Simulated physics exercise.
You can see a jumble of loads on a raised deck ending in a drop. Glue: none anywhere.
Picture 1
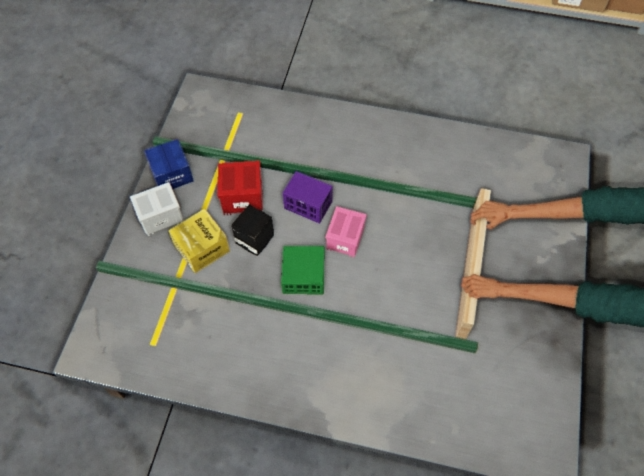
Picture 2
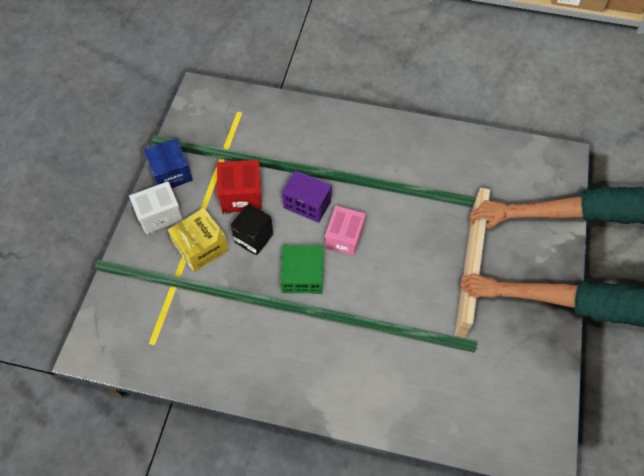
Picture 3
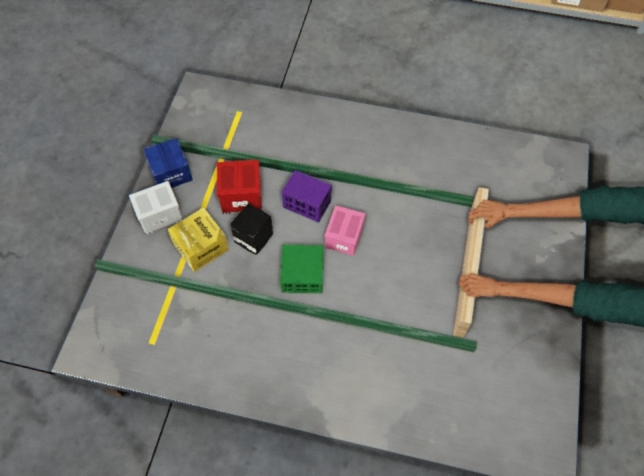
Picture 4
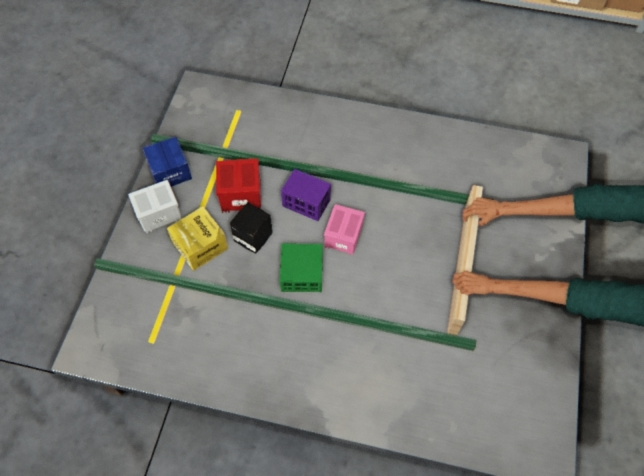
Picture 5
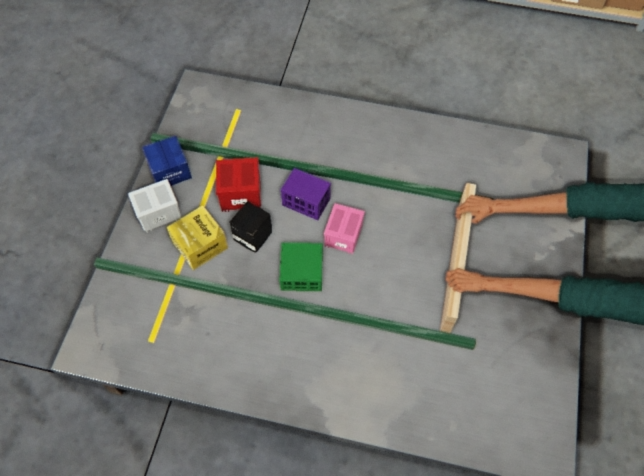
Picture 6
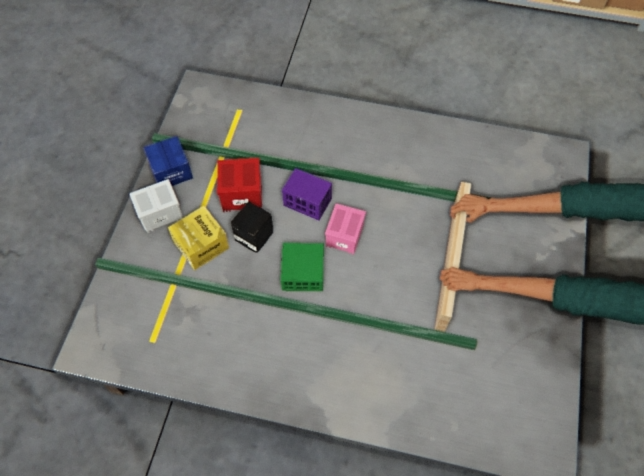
The clip opens on a gray deck where colored boxes and crates sit clustered between two green strips, some near a yellow line, while two hands hold a wooden plank at the right. The hands stay still at first, then slide the plank slightly left, and the boxes remain in place.
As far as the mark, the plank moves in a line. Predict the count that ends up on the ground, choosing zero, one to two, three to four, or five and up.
The count is one to two.
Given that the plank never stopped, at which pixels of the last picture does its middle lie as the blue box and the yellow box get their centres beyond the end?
The blue box puts it at (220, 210), the yellow box at (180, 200).
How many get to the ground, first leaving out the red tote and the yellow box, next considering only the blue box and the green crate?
First 1, then 0.
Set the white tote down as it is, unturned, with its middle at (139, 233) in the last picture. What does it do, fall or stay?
Outcome for the white tote: It drops.
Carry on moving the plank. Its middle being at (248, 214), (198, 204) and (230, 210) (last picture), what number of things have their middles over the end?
Counts by place: 0 / 2 / 0.
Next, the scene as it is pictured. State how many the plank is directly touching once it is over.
Tally at the end: 3.
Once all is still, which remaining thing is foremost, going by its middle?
That would be the yellow box.
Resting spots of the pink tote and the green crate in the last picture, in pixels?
One is at about (186, 202), the other at about (168, 236).
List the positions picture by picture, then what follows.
In the first frame, blue box (169, 166); white tote (158, 210); yellow box (200, 241); plank (473, 262); tape (201, 217).
In the second frame, white tote (157, 209); red tote (240, 188).
In the third frame, yellow box (199, 240); pink tote (345, 231).
In the fourth frame, blue box (168, 164); plank (465, 259).
In the fifth frame, white tote (156, 206); purple crate (306, 194).
In the sixth frame, blue box (169, 163); white tote (157, 207); yellow box (199, 238); plank (453, 255); tape (200, 214).
Early on, none off yet; blue box at rest near (169, 163); white tote at rest near (157, 207); yellow box at rest near (199, 238).
A while later, none off yet; blue box moving near (165, 162); white tote travelled a little near (155, 204); yellow box travelled about its own width near (167, 237).
Finally, the number that fall off is one or two; lost, white tote and blue box.
